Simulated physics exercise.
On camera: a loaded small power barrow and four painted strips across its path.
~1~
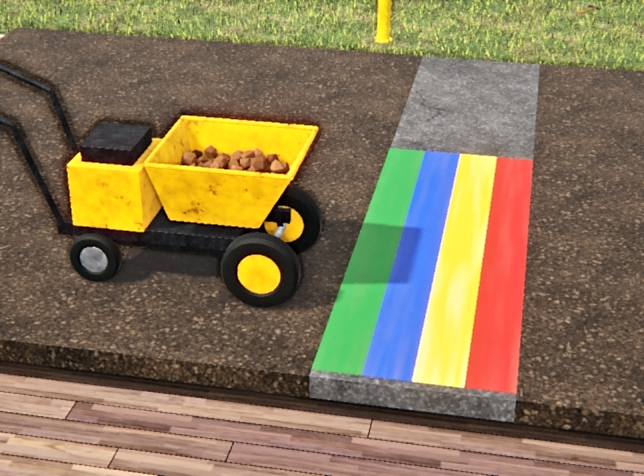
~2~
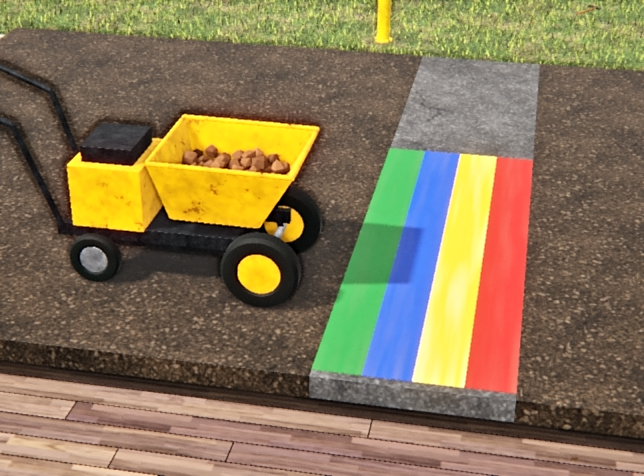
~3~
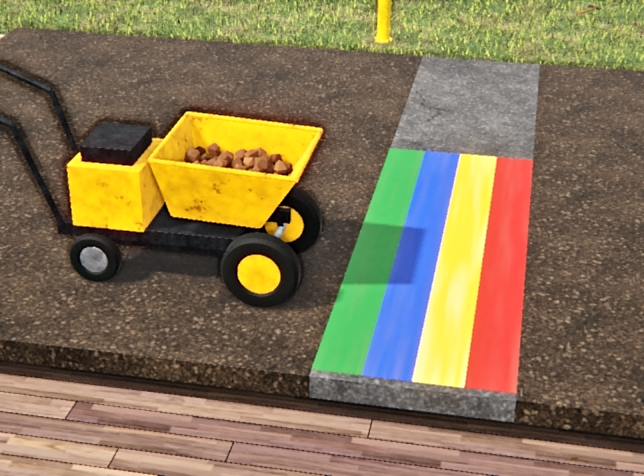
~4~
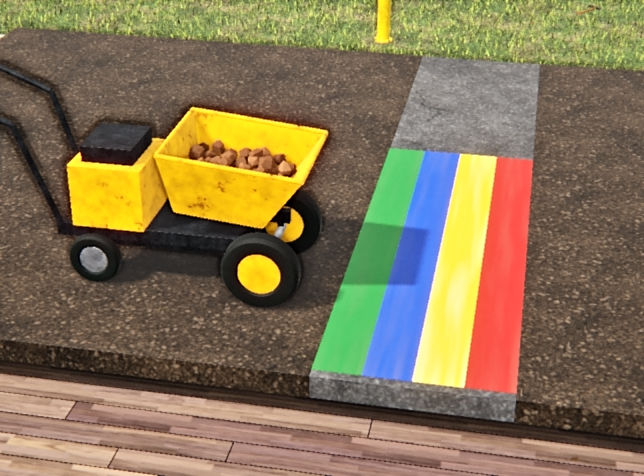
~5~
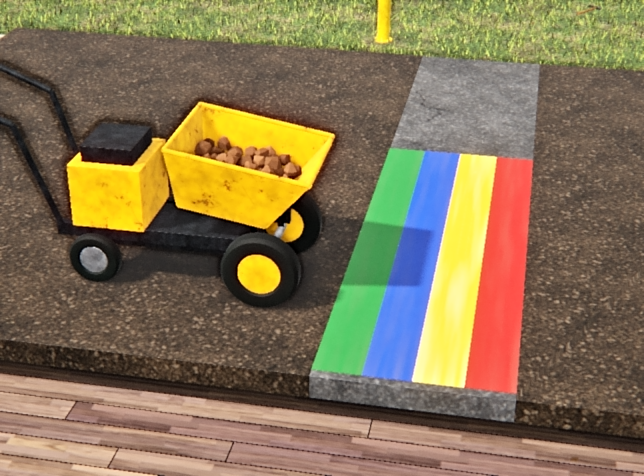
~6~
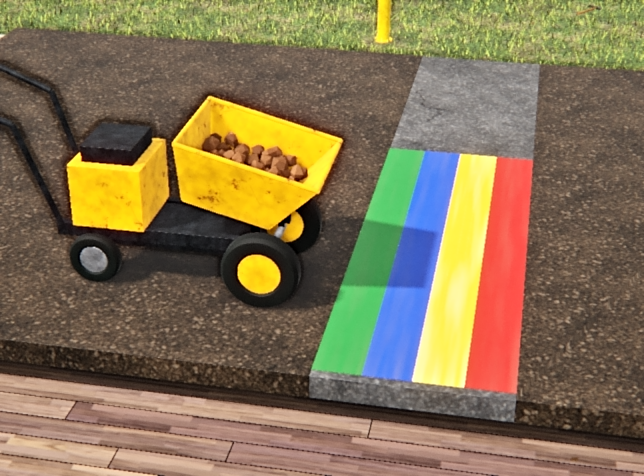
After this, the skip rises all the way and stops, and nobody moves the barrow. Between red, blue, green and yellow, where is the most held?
On blue.
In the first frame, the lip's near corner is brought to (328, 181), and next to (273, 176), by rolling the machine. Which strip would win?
The strip in yellow for the first spot, the blue strip for the second.
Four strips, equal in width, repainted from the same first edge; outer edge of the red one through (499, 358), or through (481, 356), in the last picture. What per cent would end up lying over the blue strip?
Near 40 in a hundred and near 40 in a hundred.
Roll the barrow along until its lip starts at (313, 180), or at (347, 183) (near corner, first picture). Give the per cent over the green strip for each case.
Roughly 0 and 0 percent respectively.
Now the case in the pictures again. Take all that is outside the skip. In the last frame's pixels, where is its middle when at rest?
About (414, 283).
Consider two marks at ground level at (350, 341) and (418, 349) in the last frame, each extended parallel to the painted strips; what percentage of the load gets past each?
That's 70 in a hundred for the first and 20 in a hundred for the second.
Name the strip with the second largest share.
That yellow strip comes second.
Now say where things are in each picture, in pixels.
The first picture shows lip of the skip near (290, 178), level; top of the load near (220, 163), clay clods; green strip near (348, 337); blue strip near (396, 343); yellow strip near (444, 348); red strip near (494, 354).
The second picture shows lip of the skip near (292, 179), level; top of the load near (217, 167).
The third picture shows lip of the skip near (296, 180), tipped barely; top of the load near (220, 166).
The fourth picture shows lip of the skip near (301, 183), tipped a little; top of the load near (228, 159).
The fifth picture shows lip of the skip near (309, 186), tipped a little; top of the load near (223, 158).
The sixth picture shows lip of the skip near (317, 191), tipped a little; top of the load near (220, 157); green strip near (348, 337); blue strip near (396, 343); yellow strip near (444, 348); red strip near (494, 354).
Shortly afterwards, skip tipped steeply; the whole lot in the skip.
Next, skip tipped right over; all but a few in the skip; a little over the blue strip.
Some moments later, skip tipped right over; near a third in the skip; only a few over the green strip; near a third over the blue strip; near a quarter over the yellow strip; only a few over the red strip.
In the end, skip tipped right over; near a quarter in the skip; a little over the green strip; near half over the blue strip; a little over the yellow strip; a little over the red strip.
